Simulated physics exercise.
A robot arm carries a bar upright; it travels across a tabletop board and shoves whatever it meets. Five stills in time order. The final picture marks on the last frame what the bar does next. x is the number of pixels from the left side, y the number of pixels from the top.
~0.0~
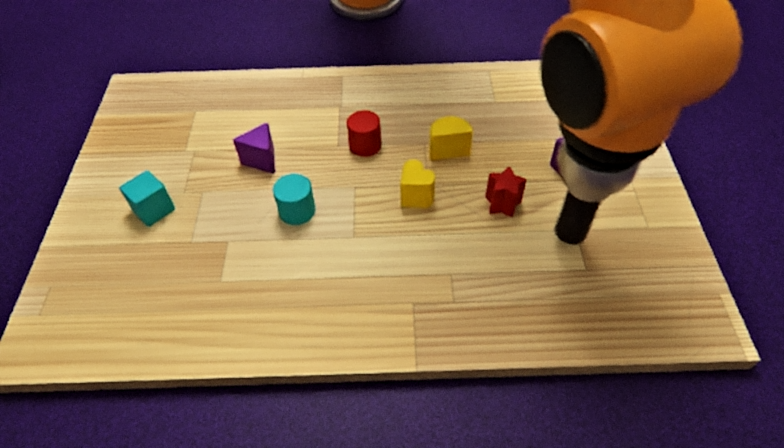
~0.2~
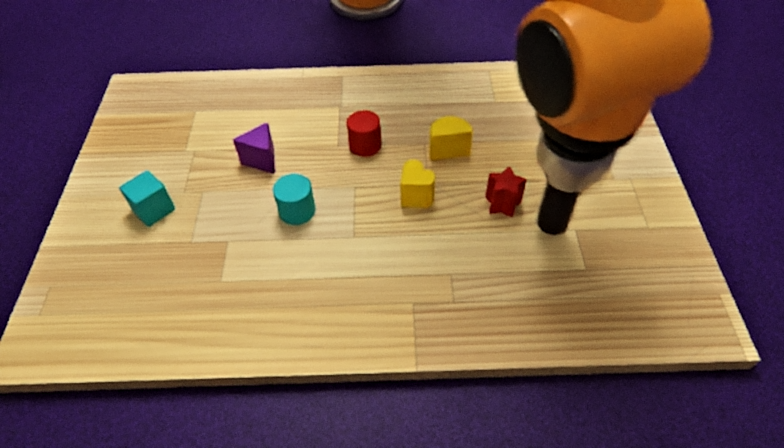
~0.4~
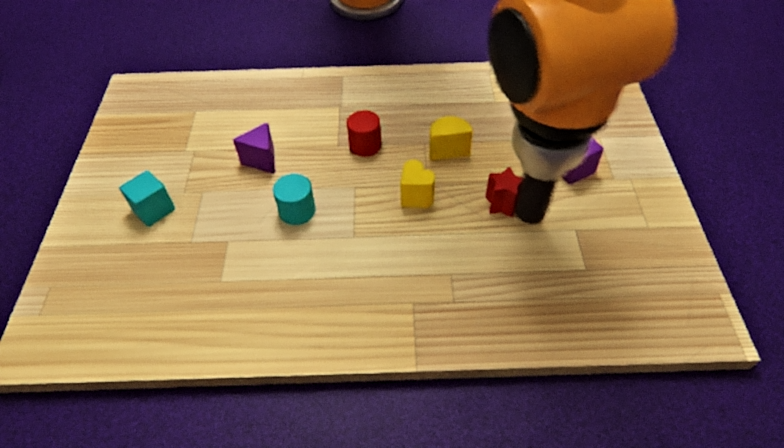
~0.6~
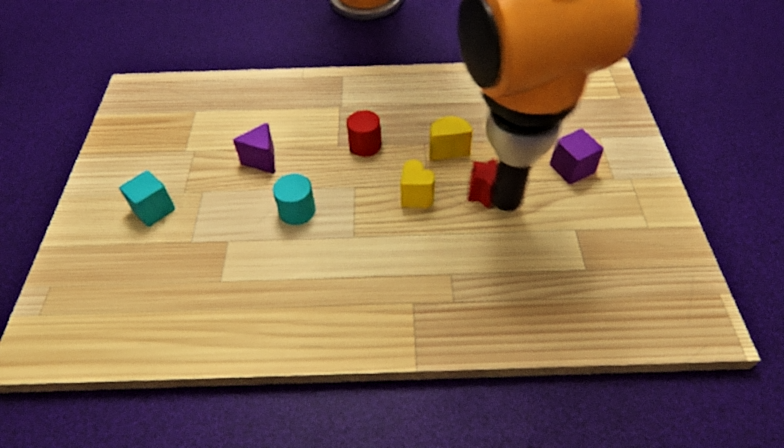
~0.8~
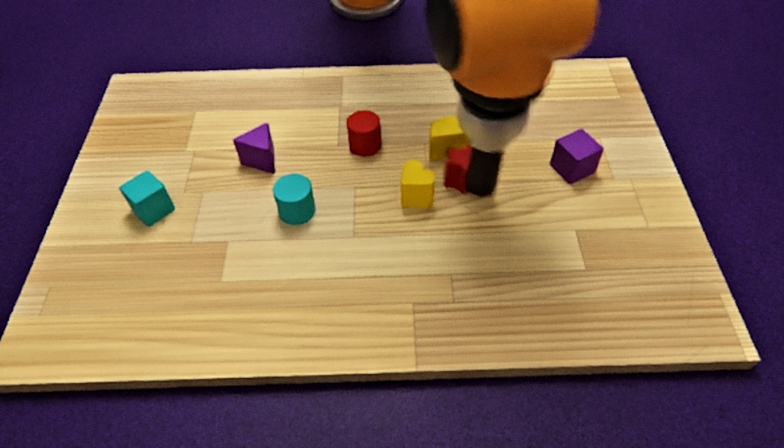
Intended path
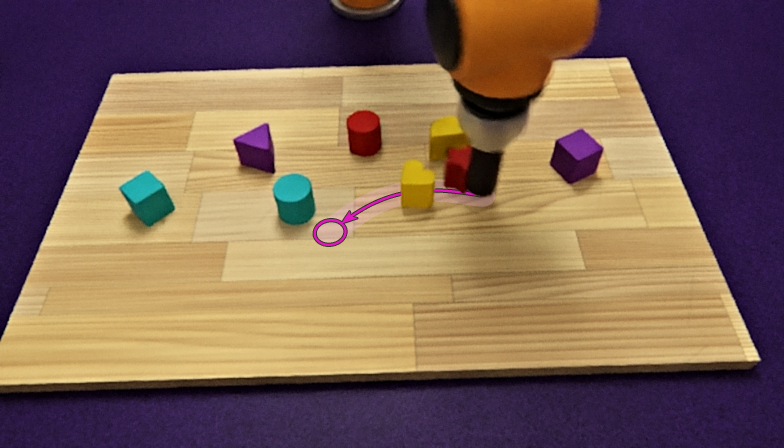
An orange robot arm with a black tip moved left across a wooden board of colored blocks, reached the red star and pushed it up and left, close to the yellow blocks.
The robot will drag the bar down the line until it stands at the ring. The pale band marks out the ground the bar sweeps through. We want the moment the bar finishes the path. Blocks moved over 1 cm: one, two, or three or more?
The count is two.
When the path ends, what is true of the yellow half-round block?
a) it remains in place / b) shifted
It's a.
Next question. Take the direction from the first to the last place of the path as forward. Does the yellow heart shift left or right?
That's a shift to the left.
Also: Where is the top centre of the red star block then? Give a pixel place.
Its top centre is at about (434, 146).
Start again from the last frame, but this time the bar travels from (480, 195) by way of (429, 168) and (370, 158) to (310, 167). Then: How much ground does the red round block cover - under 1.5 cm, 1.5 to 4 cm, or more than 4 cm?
The red round block ends up a moderate distance away, 1.5 to 4 cm.
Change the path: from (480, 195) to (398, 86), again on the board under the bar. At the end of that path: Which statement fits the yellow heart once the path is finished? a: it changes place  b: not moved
My answer is option b.
The line goes from (480, 195) by way of (426, 191) and (374, 203) to (330, 232).
What follows on the original path. One third of the way, bar at (425, 181); yellow heart at (402, 177); red star block at (434, 146), turned 55° clockwise.
Two thirds of the way, bar at (372, 194); yellow heart at (349, 194); red star block at (434, 146), turned 55° clockwise.
At the end, bar at (329, 223); turquoise round block unmoved; yellow heart at (302, 224); yellow half-round block unmoved; red star block at (434, 146), turned 55° clockwise.
